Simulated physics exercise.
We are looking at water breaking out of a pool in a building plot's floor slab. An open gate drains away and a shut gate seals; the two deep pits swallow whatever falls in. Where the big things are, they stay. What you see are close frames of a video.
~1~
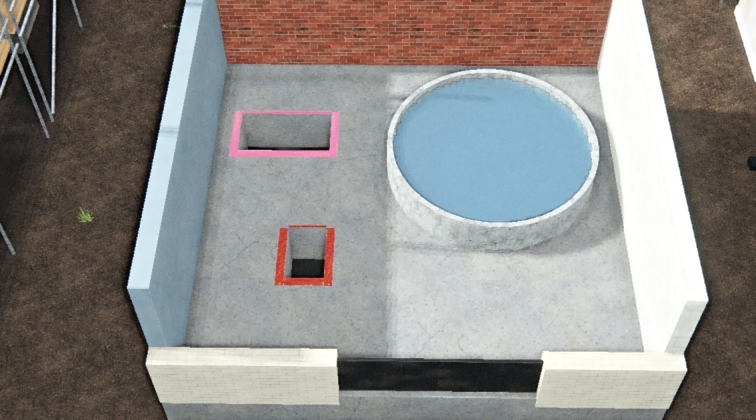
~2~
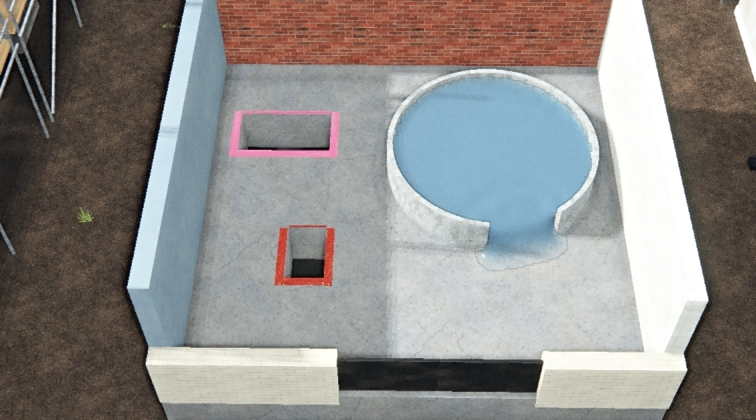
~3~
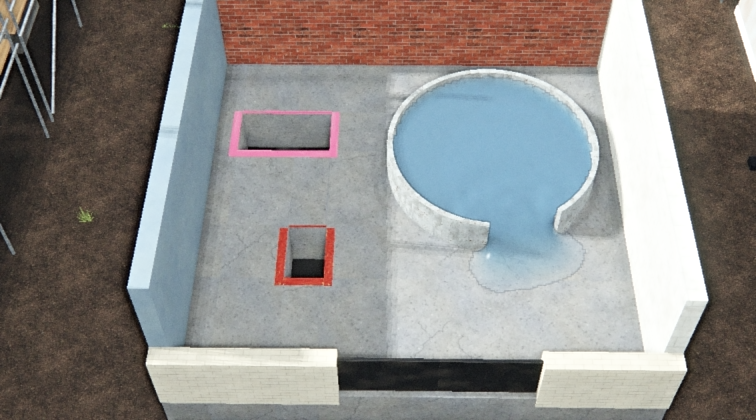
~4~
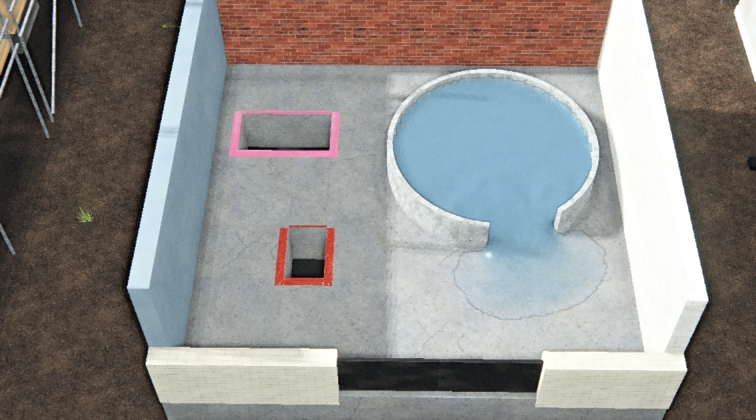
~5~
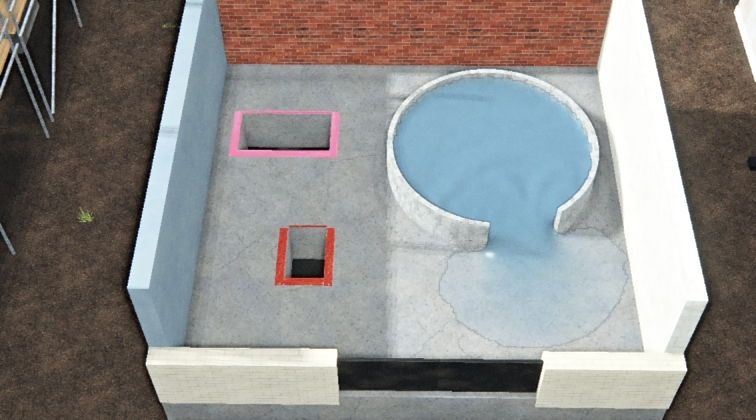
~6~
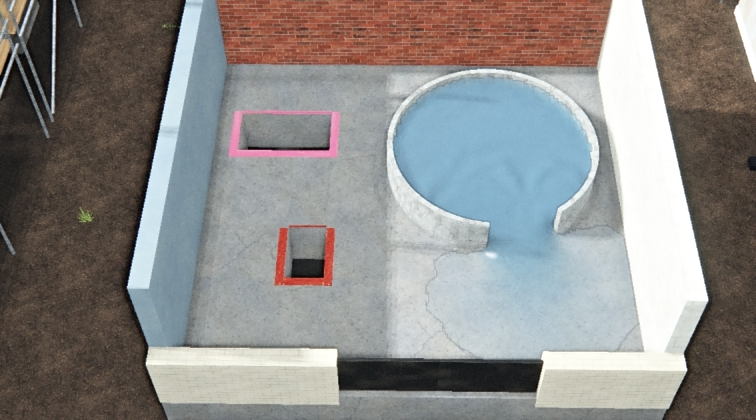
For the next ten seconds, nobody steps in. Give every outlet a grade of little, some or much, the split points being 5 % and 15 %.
Grades: Gate - little; red pit - some; pink pit - some.
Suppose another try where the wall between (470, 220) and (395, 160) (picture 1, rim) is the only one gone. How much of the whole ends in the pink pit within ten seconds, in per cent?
Pink takes 15 in a hundred.
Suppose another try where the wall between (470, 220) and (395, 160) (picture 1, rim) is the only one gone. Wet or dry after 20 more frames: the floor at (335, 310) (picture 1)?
It would be soaked.
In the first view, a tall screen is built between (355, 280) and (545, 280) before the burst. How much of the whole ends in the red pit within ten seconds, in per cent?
Result, red pit: Some 15 percent of the total.
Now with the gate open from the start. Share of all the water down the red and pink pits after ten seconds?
Percent to red: 0; percent to pink: 0.
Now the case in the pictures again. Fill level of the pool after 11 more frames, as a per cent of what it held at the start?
74 % or so.
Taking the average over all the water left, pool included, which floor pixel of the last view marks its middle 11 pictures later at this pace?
I'd point to (505, 213).
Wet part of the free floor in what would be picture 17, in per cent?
Share estimate: About 25 per cent.
A moment on, water covers 20 % of the floor; the gate 0 %, the red pit 0 %, the pink pit 0 %.
Next, water covers 25 % of the floor; the gate 0 %, the red pit 0 %, the pink pit 0 %.
Then, water covers 45 % of the floor; the gate 0 %, the red pit 0 %, the pink pit 0 %.
Later, water covers 70 % of the floor; the gate 0 %, the red pit 3 %, the pink pit 0 %.
In the end, water covers 95 % of the floor; the gate 0 %, the red pit 9 %, the pink pit 8 %.
